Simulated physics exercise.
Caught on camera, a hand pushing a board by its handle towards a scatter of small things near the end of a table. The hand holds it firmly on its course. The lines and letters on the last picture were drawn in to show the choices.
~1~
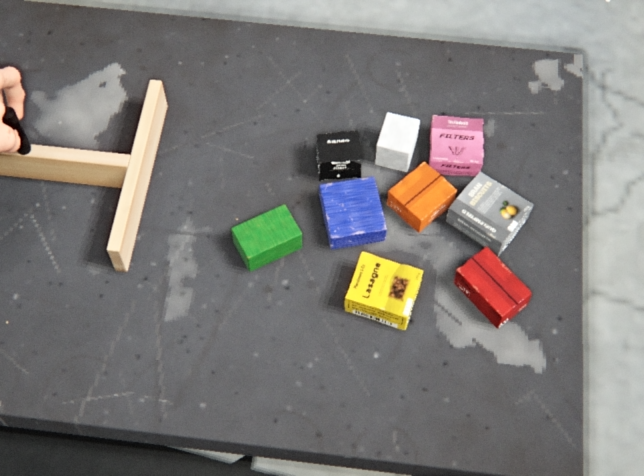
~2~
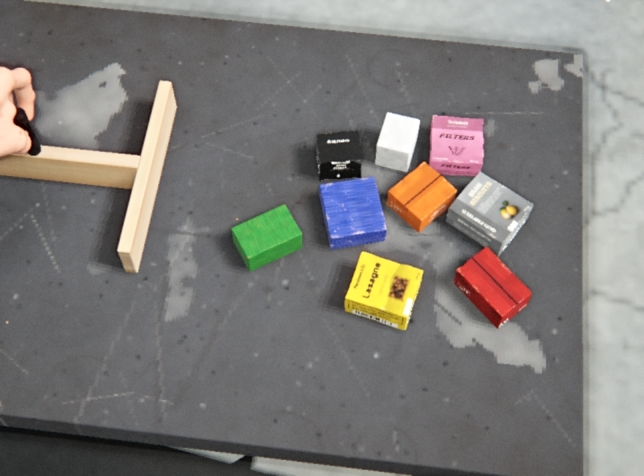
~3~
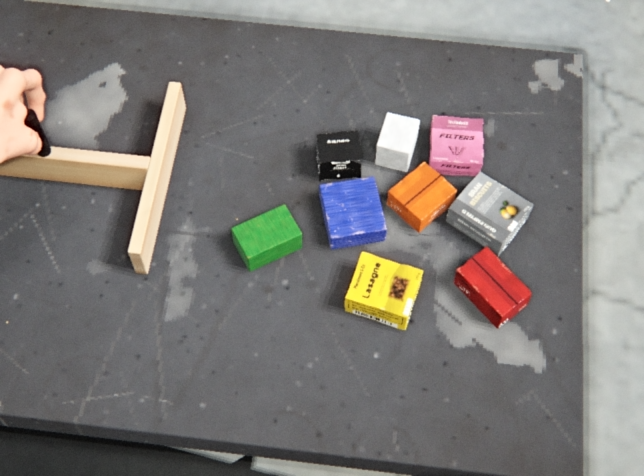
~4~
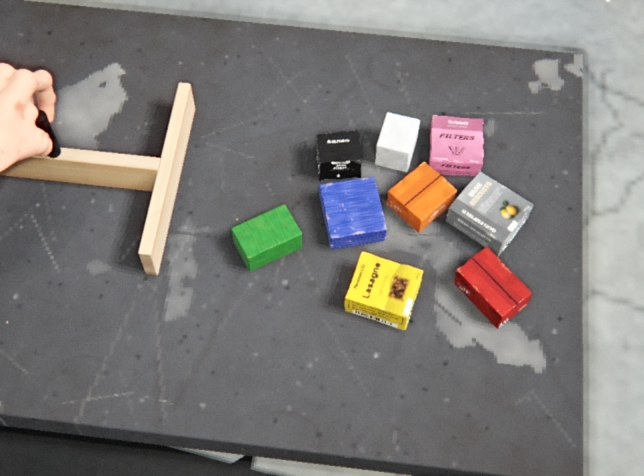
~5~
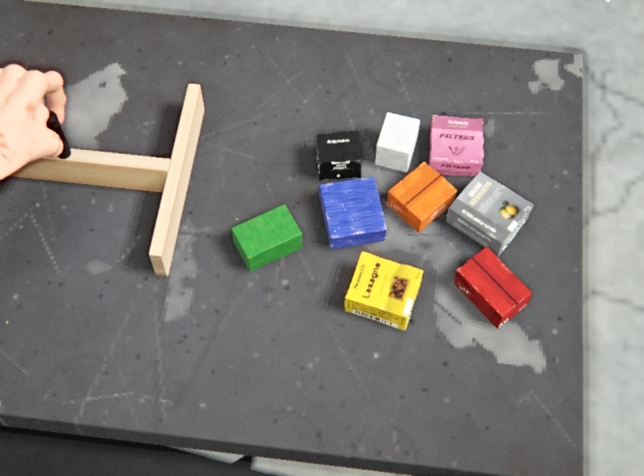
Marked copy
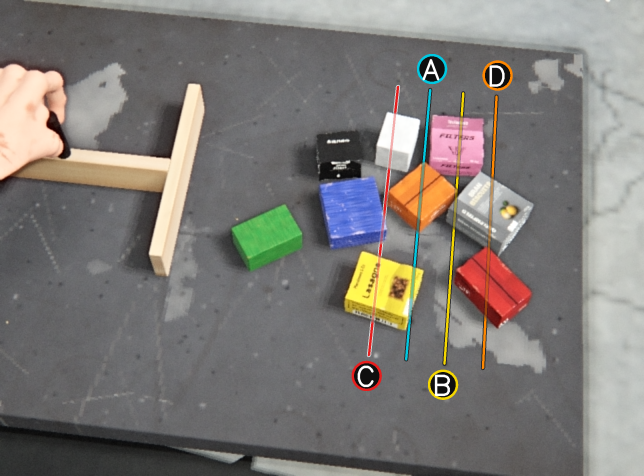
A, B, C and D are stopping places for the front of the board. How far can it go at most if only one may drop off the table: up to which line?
No second one falls up to D.
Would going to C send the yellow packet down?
No.
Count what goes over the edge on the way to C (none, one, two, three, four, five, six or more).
By then, none.
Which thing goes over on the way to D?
The grey packet.
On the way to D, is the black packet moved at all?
Yes.
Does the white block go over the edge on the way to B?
No.
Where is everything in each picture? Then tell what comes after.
Yellow packet (383, 291); green block (267, 238); grey packet (489, 214), in the first frame.
Board (145, 162); black packet (338, 156), in the second frame.
Board (155, 163); blue block (353, 213), in the third frame.
Board (166, 164); red box (492, 288), in the fourth frame.
Board (176, 165); yellow packet (383, 291); green block (267, 238); grey packet (489, 214), in the fifth frame.
On the copy, A at (419, 215); B at (455, 219); C at (385, 211); D at (490, 222).
On D. First, board (288, 177); green block (322, 247); blue block (365, 212).
Then, board (403, 189); grey packet (536, 231); pink box (499, 122).
Finally, board (491, 198); grey packet over the edge; red box (562, 317); one fallen.
By contrast, A is within the limit but short; B is within the limit but short; C is within the limit but short.
